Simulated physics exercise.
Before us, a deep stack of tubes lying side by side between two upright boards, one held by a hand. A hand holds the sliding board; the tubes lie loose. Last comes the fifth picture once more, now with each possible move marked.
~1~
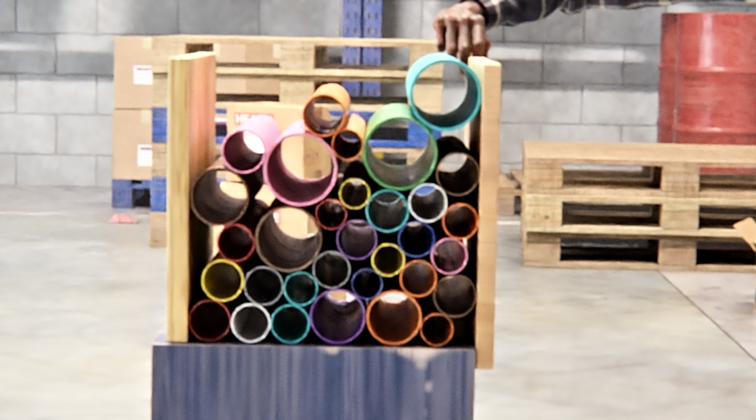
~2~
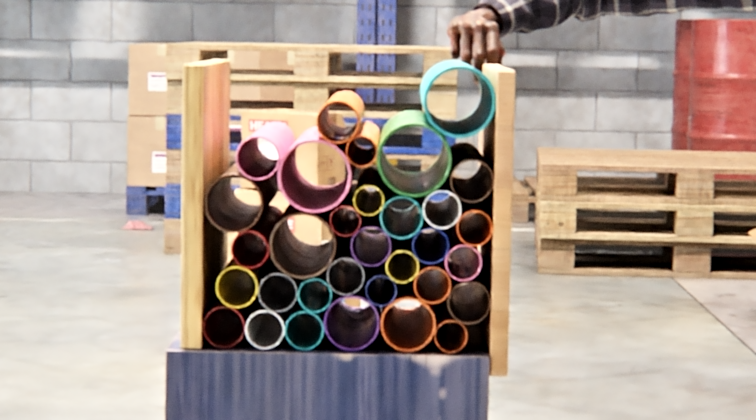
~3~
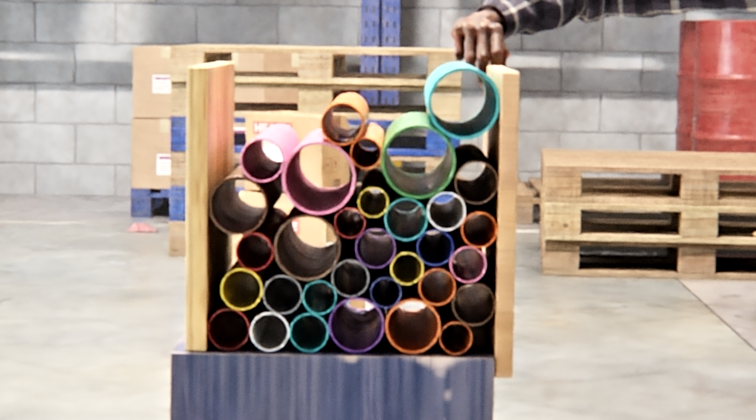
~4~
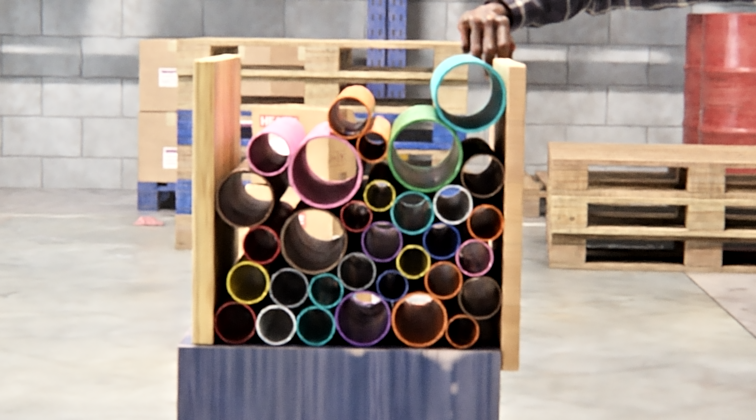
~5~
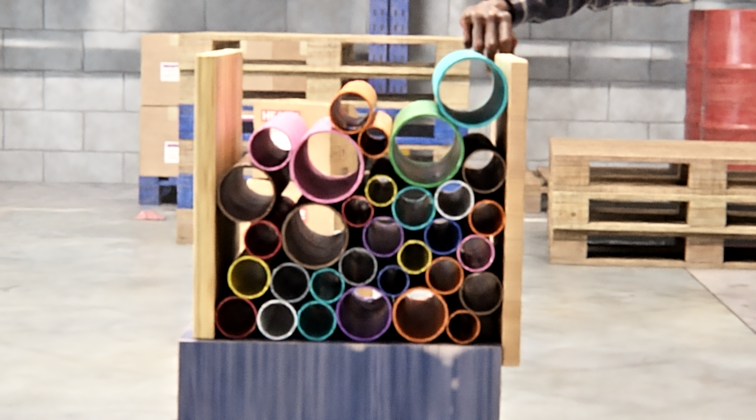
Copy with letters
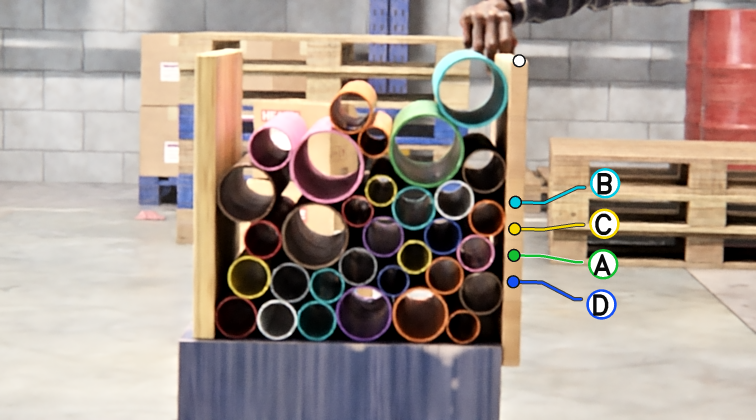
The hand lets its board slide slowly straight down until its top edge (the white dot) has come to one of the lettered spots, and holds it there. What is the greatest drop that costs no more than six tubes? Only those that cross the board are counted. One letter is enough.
It can be let down to A.
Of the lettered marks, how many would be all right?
The number is three.
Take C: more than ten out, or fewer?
At C, fewer than ten.
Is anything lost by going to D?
Yes.
On the marked copy, A at (514, 256); B at (515, 202); C at (514, 229); D at (513, 282); the white dot at (519, 61).
Following A. Soon after the start, top of the board (508, 143).
Later, top of the board (505, 234).
In the end, top of the board (505, 255), five out over the board.
As for the rest, B two out over the board; C two out over the board; D more than six out over the board.
